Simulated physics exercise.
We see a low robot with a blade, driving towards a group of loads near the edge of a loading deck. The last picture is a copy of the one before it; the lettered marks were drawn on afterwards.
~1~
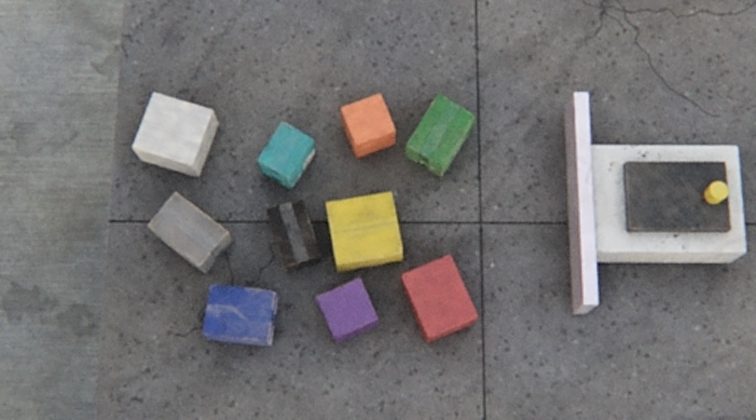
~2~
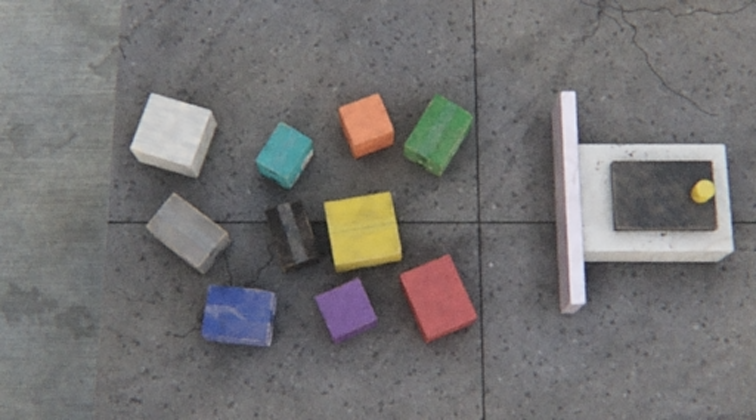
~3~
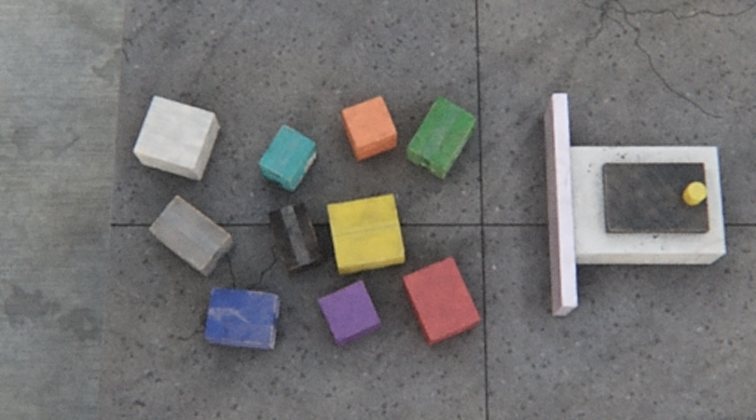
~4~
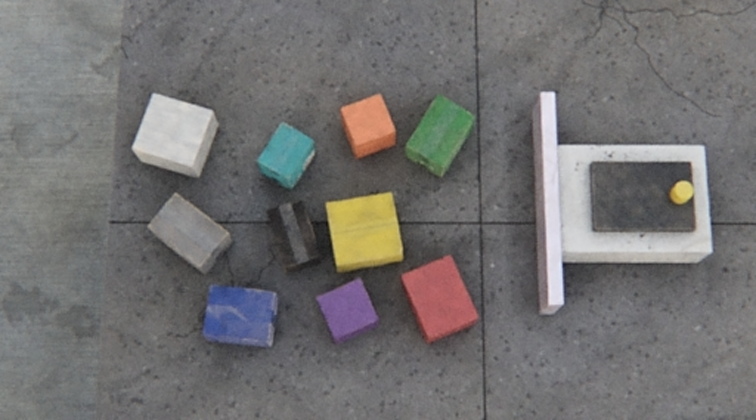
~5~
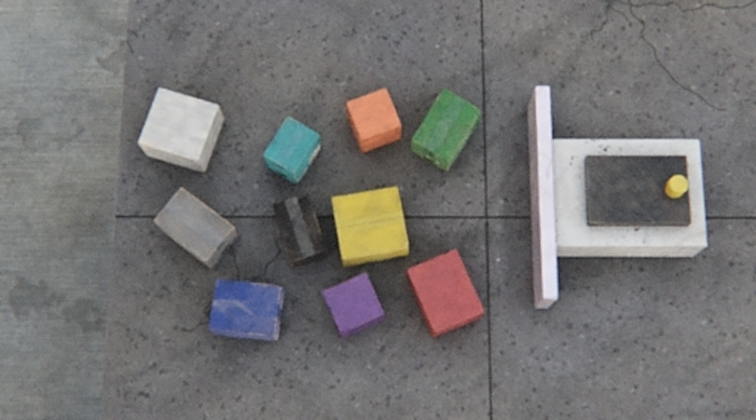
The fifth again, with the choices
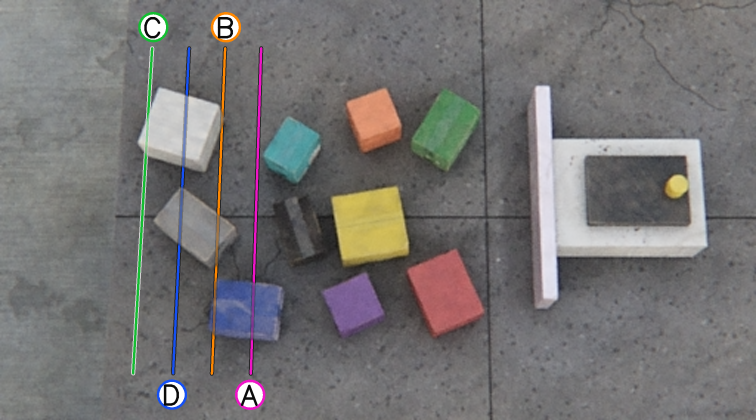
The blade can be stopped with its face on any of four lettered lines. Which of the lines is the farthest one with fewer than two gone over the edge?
The farthest such stop is A.
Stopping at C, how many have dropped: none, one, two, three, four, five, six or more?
Six or more.
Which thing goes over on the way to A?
The grey box.
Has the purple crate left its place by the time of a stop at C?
Yes.
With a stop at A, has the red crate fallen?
No.
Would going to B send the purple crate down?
No.
On the copy, A at (256, 205); B at (219, 205); C at (143, 205); D at (181, 205).
On A. First, robot (525, 190); red crate (407, 296); orange crate (364, 119).
Then, robot (420, 190); grey box (185, 228); blue parcel (196, 311).
Finally, robot (340, 189); grey box over the edge; blue parcel (117, 311); one fallen.
By contrast, B drops three; C drops eight; D drops six.
